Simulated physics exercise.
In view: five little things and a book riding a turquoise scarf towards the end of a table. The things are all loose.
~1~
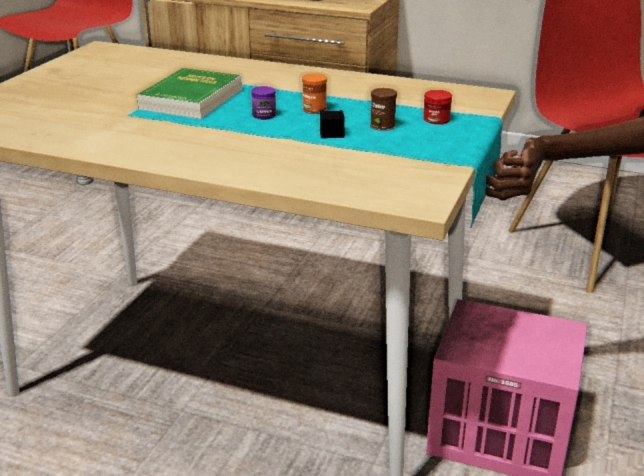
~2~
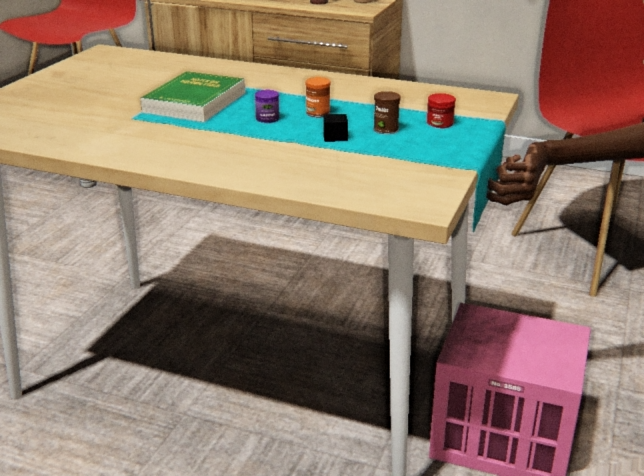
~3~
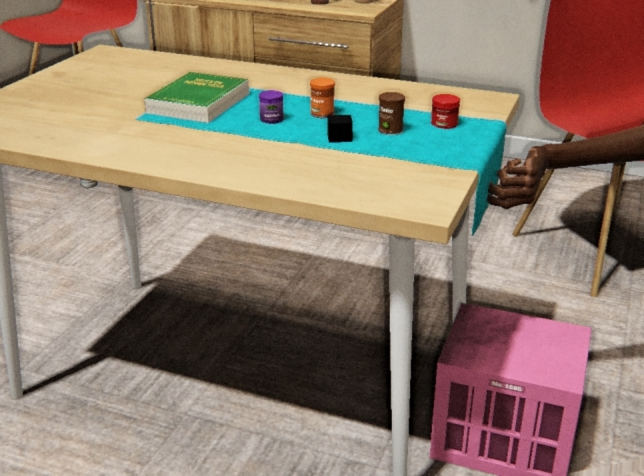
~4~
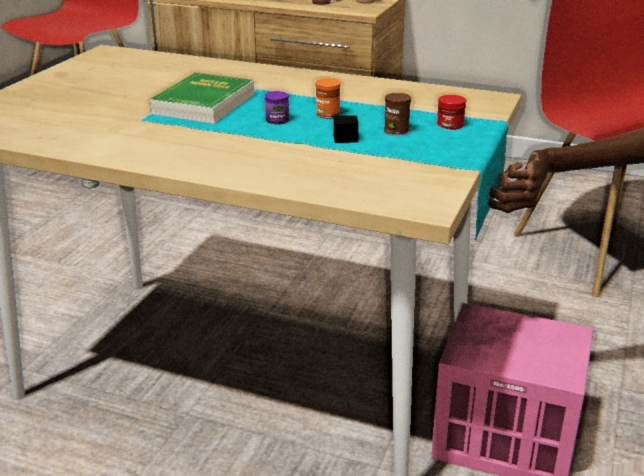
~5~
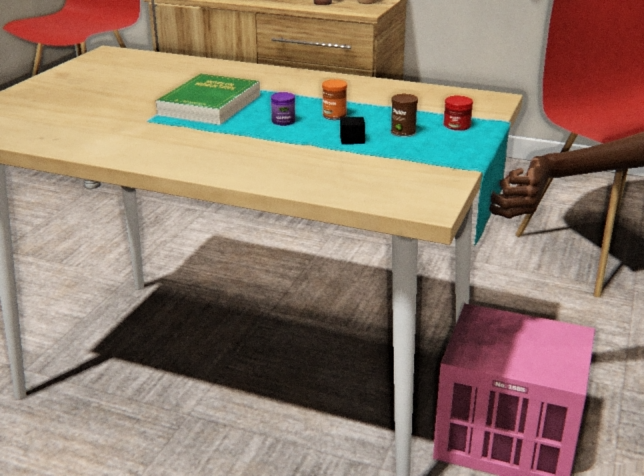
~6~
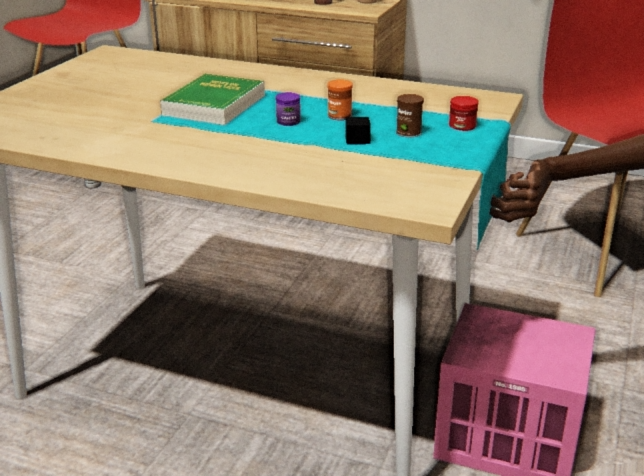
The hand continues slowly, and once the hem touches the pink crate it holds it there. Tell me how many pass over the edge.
The number still up top goes down by three, if you watch closely.
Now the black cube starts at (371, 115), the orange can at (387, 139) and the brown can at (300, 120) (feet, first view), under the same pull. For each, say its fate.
The black cube topples down, the orange can topples down, and the brown can stays put.
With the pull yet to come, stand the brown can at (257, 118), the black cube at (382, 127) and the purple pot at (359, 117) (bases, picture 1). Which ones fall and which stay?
The brown can stays put; the black cube topples down; and the purple pot topples down.
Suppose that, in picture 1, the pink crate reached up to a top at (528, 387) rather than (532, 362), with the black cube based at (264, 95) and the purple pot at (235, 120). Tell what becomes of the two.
The black cube stays aboard; the purple pot stays aboard.
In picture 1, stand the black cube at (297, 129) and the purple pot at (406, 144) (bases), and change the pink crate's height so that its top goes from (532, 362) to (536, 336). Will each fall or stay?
As for the black cube, it stays in place; as for the purple pot, it leaves the top.
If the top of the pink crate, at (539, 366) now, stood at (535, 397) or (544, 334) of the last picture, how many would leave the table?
It comes to 4 and 2 over the edge.
Soon after, hem near (485, 297); red pot and brown can gone.
After that, hem on the crate; red pot, brown can and black cube gone.
In the end, hem on the crate; red pot, brown can and black cube gone. It carries off three.
